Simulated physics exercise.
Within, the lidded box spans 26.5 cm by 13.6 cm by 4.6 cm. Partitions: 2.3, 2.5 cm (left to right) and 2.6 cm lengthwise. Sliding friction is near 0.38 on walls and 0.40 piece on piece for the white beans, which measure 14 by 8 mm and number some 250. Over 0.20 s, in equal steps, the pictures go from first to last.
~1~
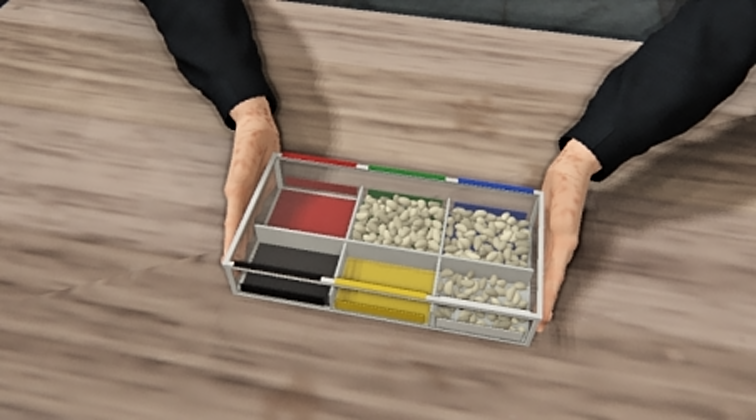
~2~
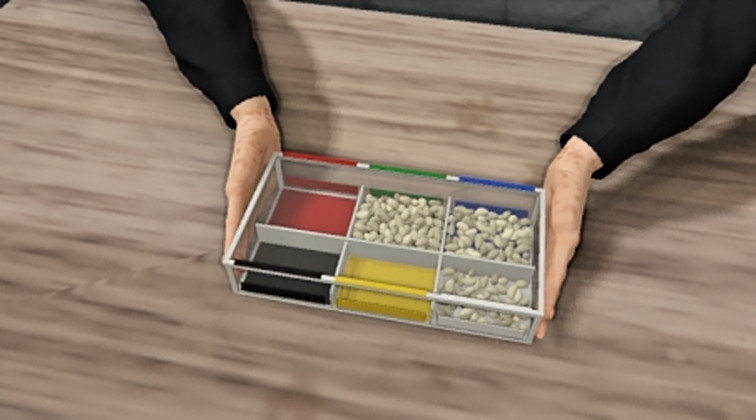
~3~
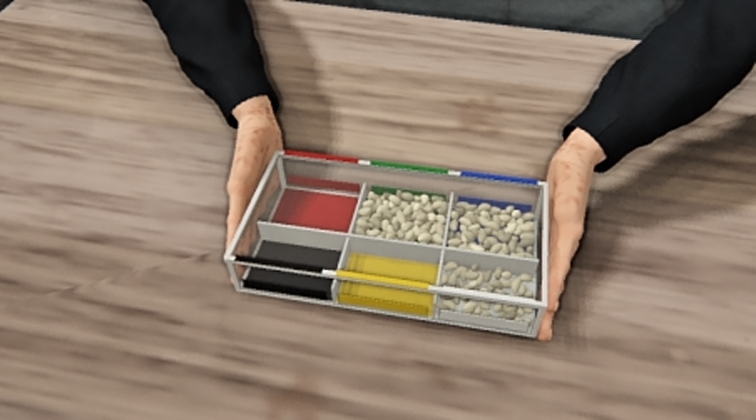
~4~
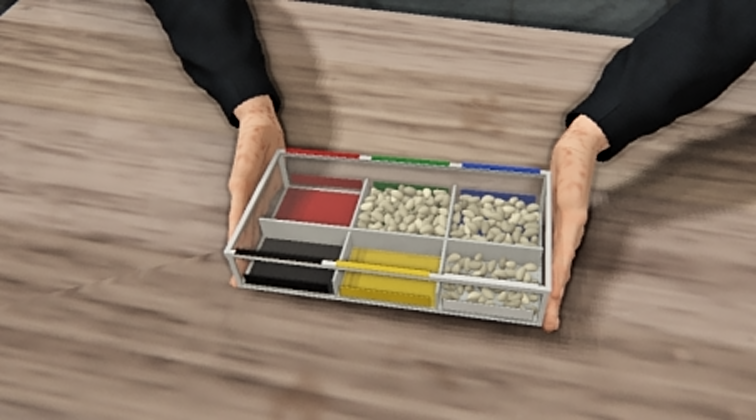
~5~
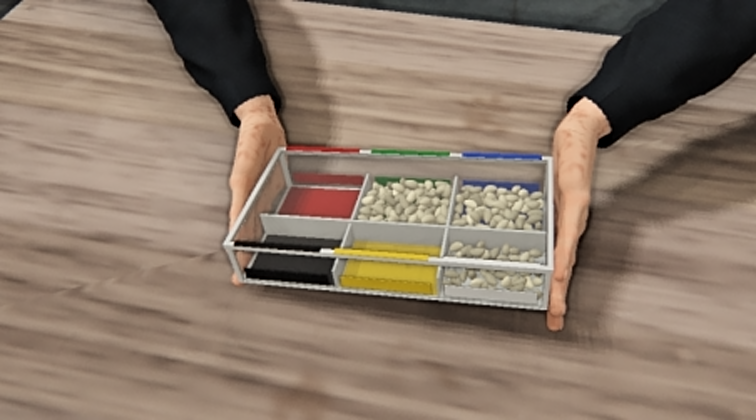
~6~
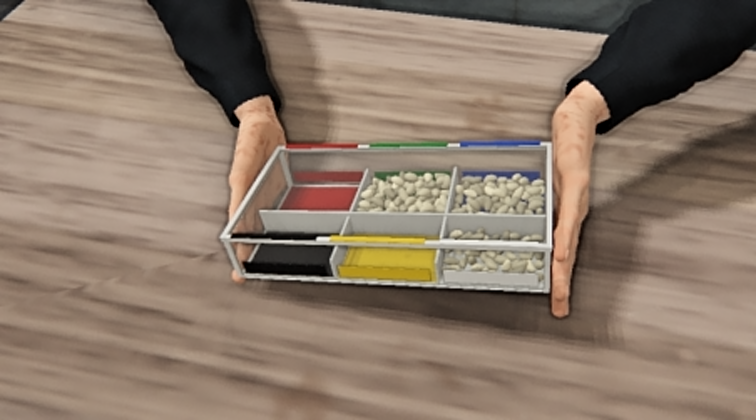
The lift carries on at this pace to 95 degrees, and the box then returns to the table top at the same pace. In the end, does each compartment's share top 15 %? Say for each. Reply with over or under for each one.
Red compartment: Over, blue compartment: Over, green compartment: Over, yellow compartment: Under, white compartment: Under, black compartment: Under.
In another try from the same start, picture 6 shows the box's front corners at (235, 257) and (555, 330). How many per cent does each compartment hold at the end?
Per cent at the finish: Red 0, blue 15, green 15, yellow 15, white 55, black 0.
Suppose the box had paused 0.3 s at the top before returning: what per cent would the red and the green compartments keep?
You'd end up with red at 40 per cent and green at 35 per cent.
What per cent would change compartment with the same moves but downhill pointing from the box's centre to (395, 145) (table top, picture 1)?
That would be close to 20 per cent.
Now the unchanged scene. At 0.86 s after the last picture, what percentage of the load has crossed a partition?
At that time I'd say around 30 per cent.
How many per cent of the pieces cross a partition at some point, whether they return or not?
Estimate: Around 60 %.
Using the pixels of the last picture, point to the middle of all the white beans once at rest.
Centre at rest, approx.: (385, 212) px.
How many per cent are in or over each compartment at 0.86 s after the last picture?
You'd find red at 20, blue at 30, green at 40, yellow at 0, white at 10 and black at 0 per cent.
Then, 0.86 s after the last picture, tilt 95 degrees; red 20 %, blue 30 %, green 40 %, white 10 %.
Then, 1.44 s after the last picture, tilt 42 degrees; red 40 %, blue 20 %, green 35 %.
Then, 2.07 s after the last picture, tilt 0 degrees; red 40 %, blue 20 %, green 35 %.
In the end, red 40 %, blue 20 %, green 35 %, yellow 0 %, white 0 %, black 0 %.
